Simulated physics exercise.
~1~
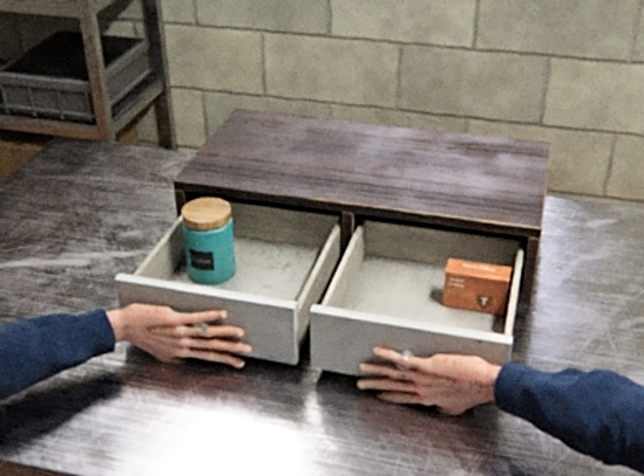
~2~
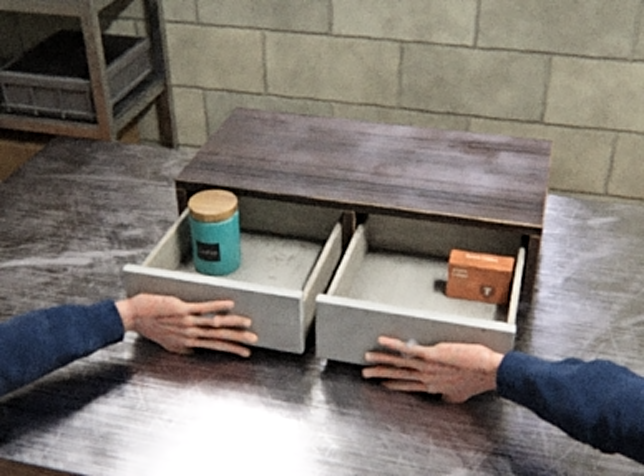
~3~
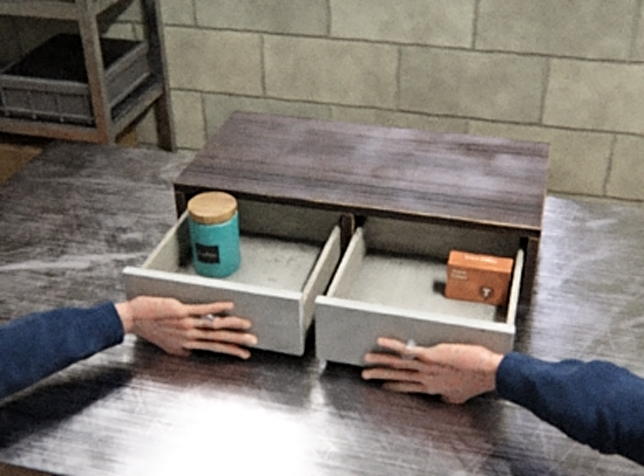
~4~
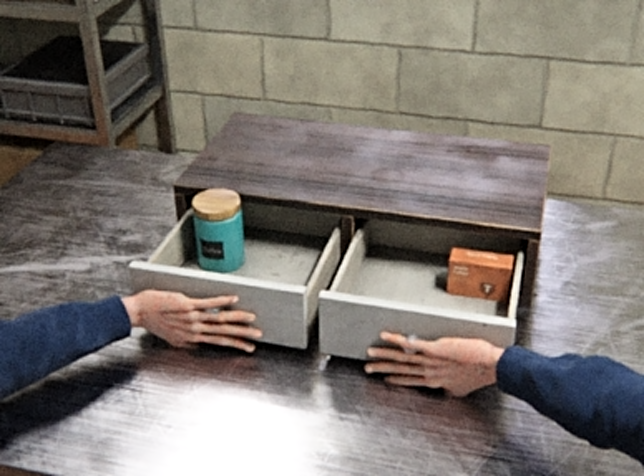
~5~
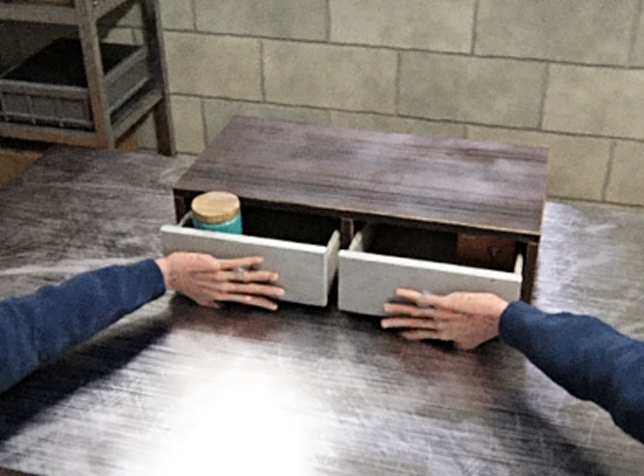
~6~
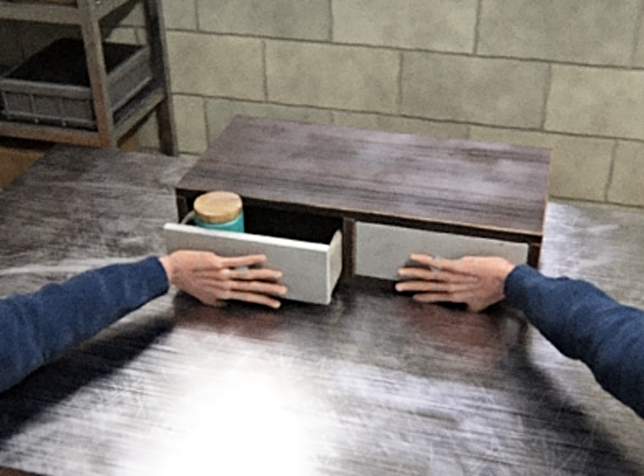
Two open drawers, the left holding a turquoise jar with a wooden lid and the right an orange packet, were pushed by a pair of hands into a dark wooden chest; the right one closed completely, but the left stayed partly open.
